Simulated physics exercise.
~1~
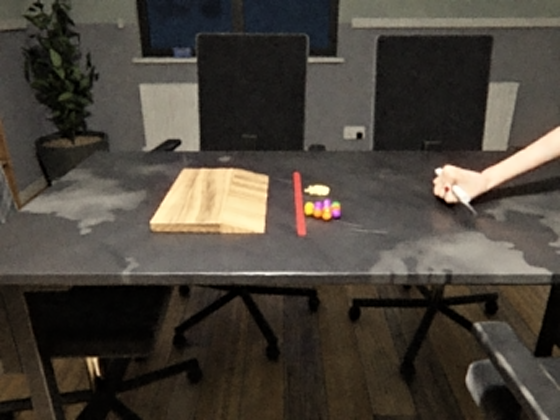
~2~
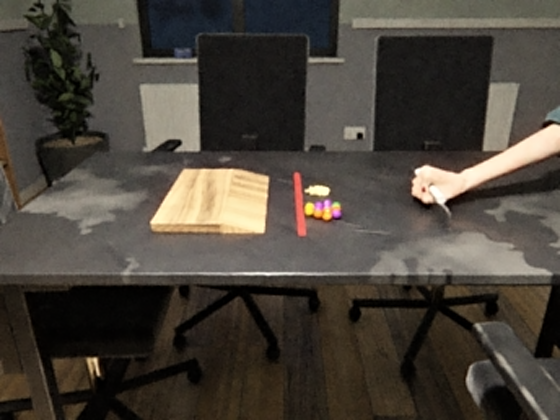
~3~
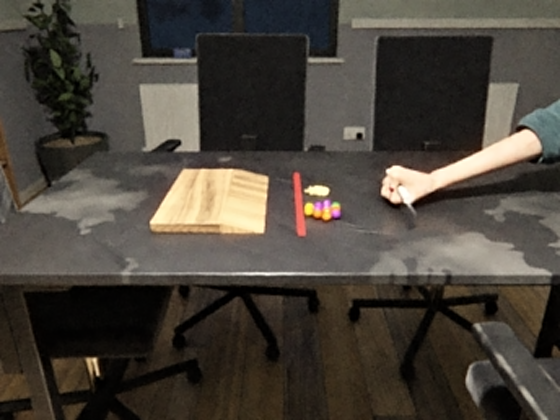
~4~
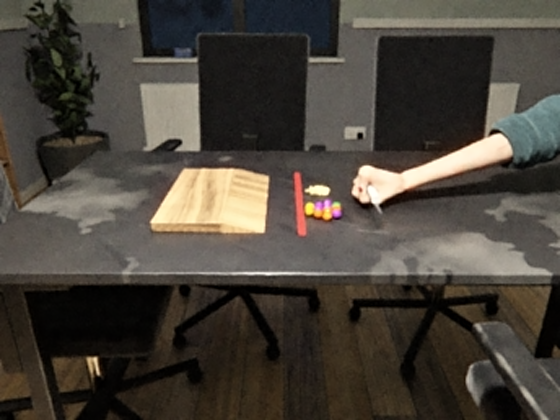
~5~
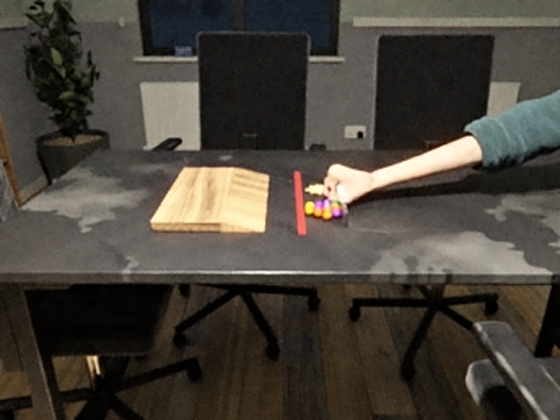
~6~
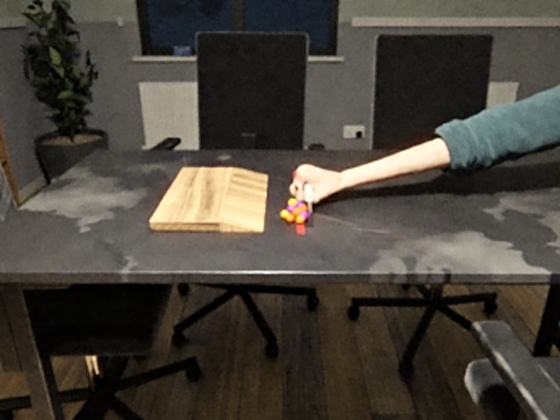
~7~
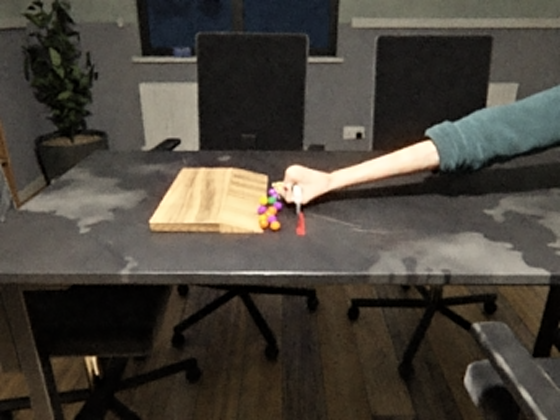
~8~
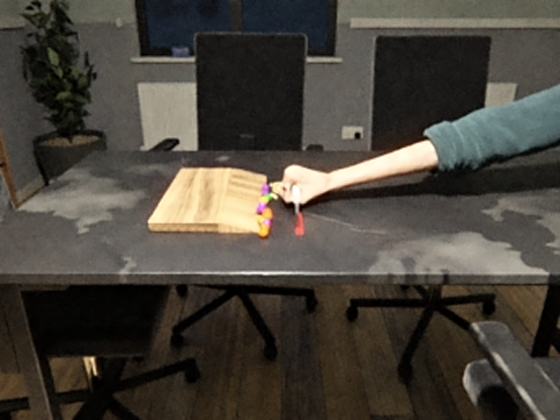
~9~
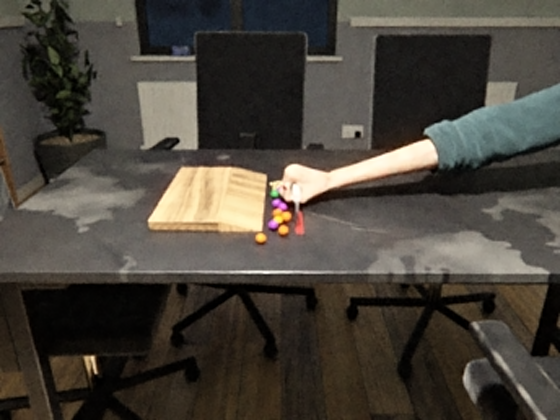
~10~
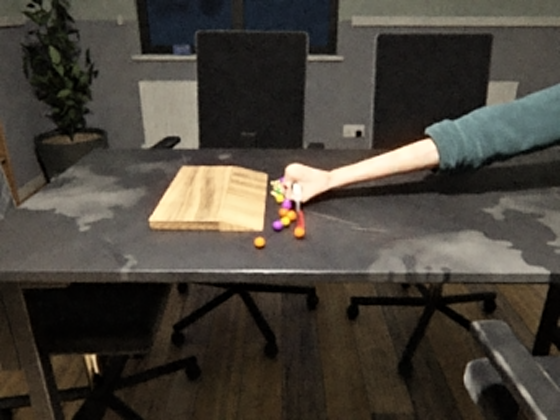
A hand-held scraper sweeps left along a dark table, pushing small colourful pieces over a strip of red tape toward a low wooden wedge, then stops at the tape; the pieces reach the wedge's edge, some roll back, and all end up short of it.
